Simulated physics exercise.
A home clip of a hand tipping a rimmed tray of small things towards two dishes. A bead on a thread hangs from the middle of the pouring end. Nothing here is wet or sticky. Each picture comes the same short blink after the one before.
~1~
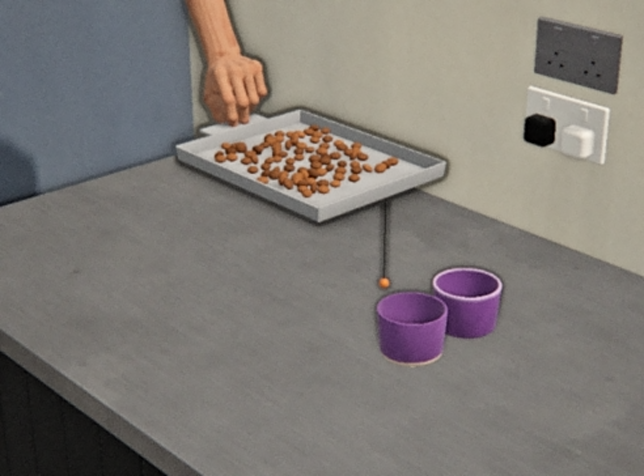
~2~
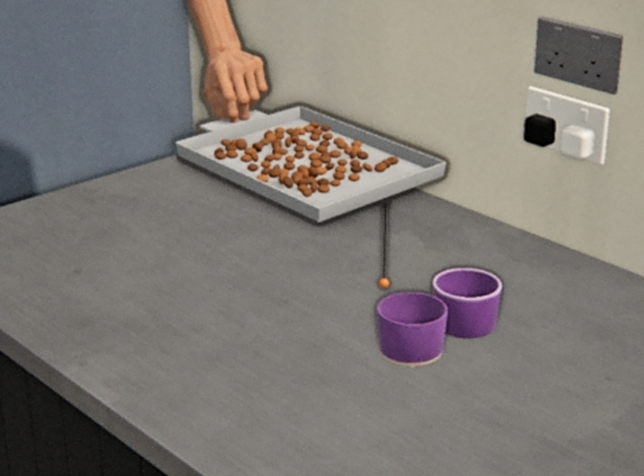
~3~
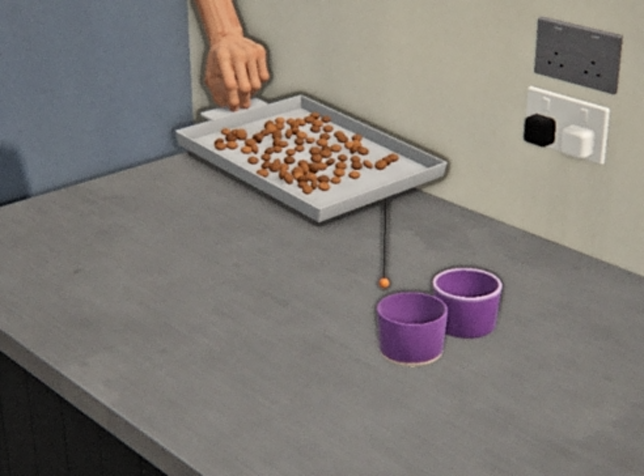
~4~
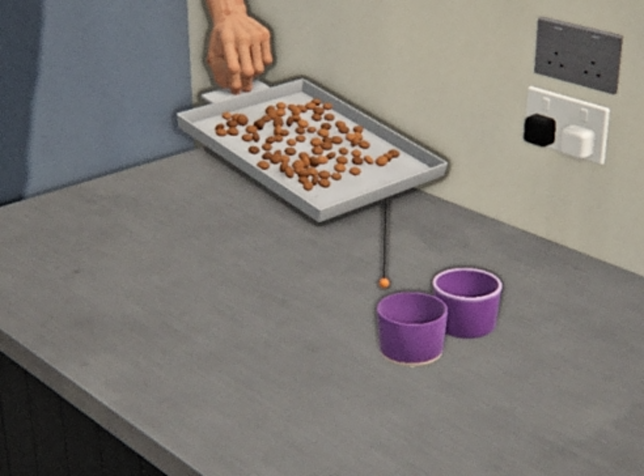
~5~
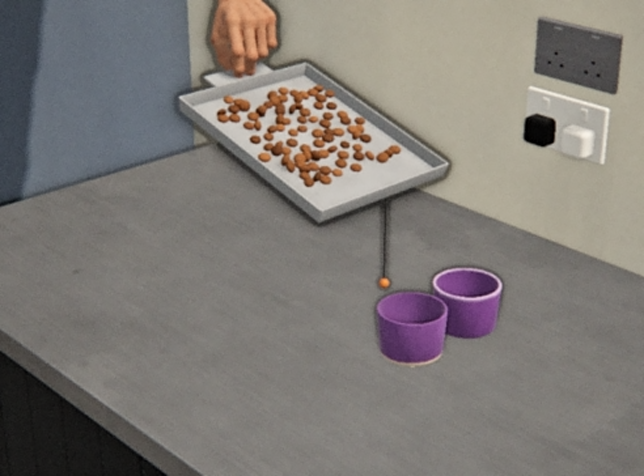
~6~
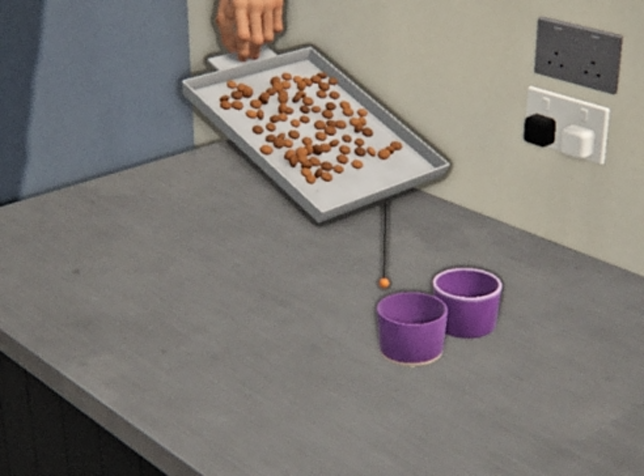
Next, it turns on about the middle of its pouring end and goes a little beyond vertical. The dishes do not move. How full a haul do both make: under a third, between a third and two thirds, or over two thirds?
Together they catch from one third to two thirds.
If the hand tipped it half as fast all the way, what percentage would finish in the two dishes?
Near 40 %.
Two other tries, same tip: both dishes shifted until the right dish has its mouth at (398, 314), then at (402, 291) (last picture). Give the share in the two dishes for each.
First some 40, then 10 per cent.
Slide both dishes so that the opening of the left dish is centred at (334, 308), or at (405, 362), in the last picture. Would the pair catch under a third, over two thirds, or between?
In turn: Under a third; under a third.
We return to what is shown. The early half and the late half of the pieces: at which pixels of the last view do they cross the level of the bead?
At about (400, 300), then at (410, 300).
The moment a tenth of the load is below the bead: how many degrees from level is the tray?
Roughly 80°.
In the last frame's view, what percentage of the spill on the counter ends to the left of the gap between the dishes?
Near 50 %.
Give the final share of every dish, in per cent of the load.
About: Left dish 30, right dish 10 per cent.
Soon after the last picture, tray tipped steeply; nearly all on the tray; a small part in the air.
A little later, tray tipped past a quarter turn; about a third on the tray; a small part in the left dish; a small part in the right dish; about a third outside both; a small part in the air.
Later still, tray tipped past a quarter turn; about a third in the left dish; a small part in the right dish; about half outside both.
At rest, tray tipped past a quarter turn; about a third in the left dish; a small part in the right dish; about half outside both.
